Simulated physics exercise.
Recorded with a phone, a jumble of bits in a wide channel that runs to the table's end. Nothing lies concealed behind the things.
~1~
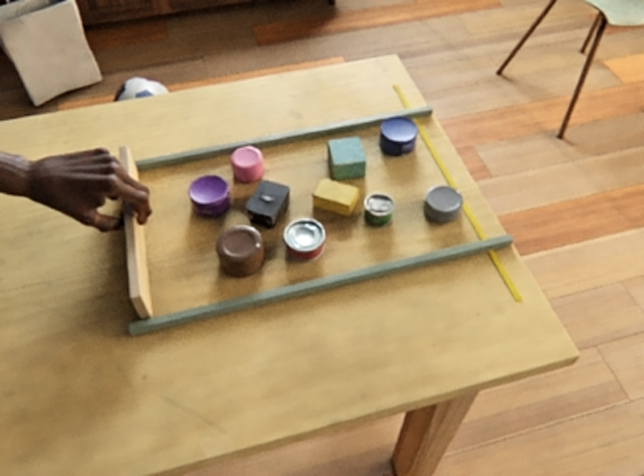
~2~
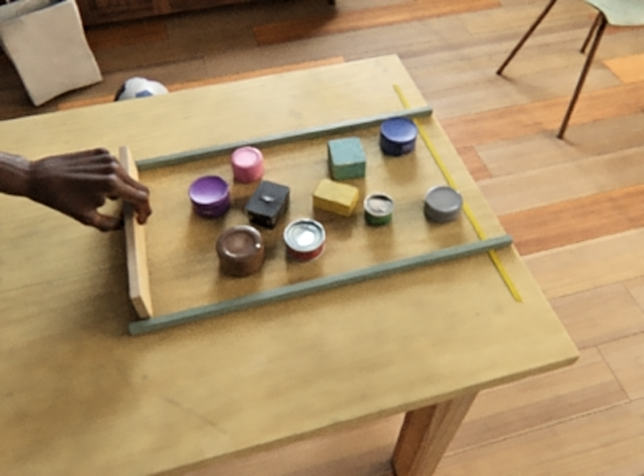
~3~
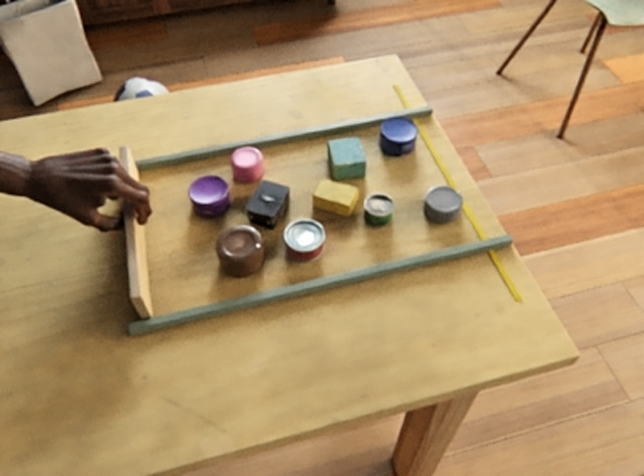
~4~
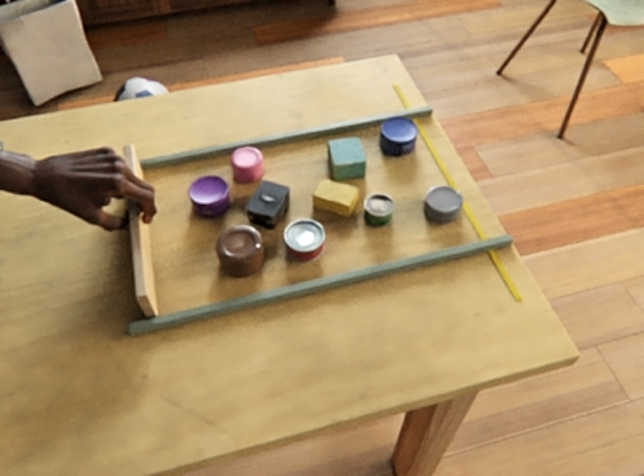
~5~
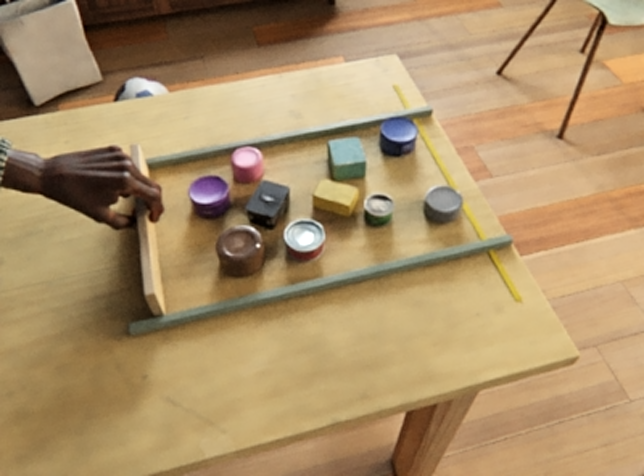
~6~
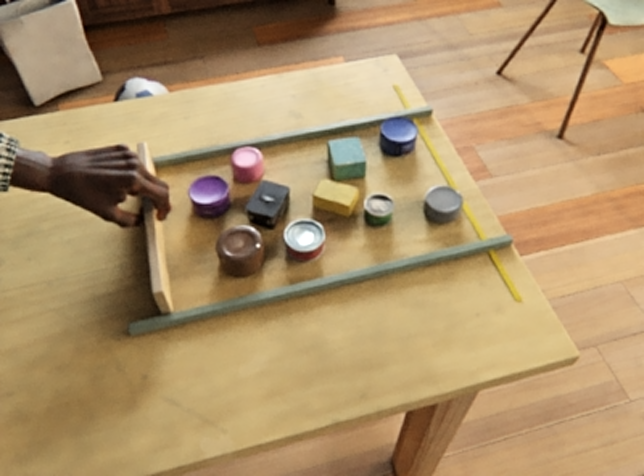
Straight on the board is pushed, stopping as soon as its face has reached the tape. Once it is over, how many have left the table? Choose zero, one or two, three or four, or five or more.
Five or more of them have left the table.
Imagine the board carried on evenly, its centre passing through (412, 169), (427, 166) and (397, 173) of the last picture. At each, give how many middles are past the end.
Respectively 2, 5 and 1.
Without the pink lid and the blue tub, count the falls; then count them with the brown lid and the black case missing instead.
4 and 4.
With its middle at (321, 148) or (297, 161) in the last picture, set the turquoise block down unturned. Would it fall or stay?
First: Gone; second: Gone.
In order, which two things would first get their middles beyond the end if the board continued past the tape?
The order is the grey lid, then the blue tub.
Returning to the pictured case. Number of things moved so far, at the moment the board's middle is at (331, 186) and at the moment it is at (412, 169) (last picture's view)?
Moved so far: 8, later 10.
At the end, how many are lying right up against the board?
Count recorded: 4.
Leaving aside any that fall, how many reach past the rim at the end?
Counting them gives 4.
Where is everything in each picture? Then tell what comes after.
Grey lid (443, 204); blue tub (398, 137); green tin (379, 210); board (134, 227); tape (447, 175), in the first picture.
Blue tub (398, 137); yellow block (335, 197), in the second picture.
Green tin (379, 210); pink lid (248, 165), in the third picture.
Grey lid (443, 204); turquoise block (347, 159), in the fourth picture.
Blue tub (398, 137); red pot (305, 241), in the fifth picture.
Grey lid (443, 204); blue tub (398, 137); green tin (379, 210); board (153, 223); tape (447, 175), in the sixth picture.
Early on, none off yet; grey lid at rest near (443, 204); blue tub at rest near (398, 137); green tin at rest near (381, 209).
Finally, the number that fall off is five or more; lost, red pot, yellow block, turquoise block, green tin, blue tub and grey lid.
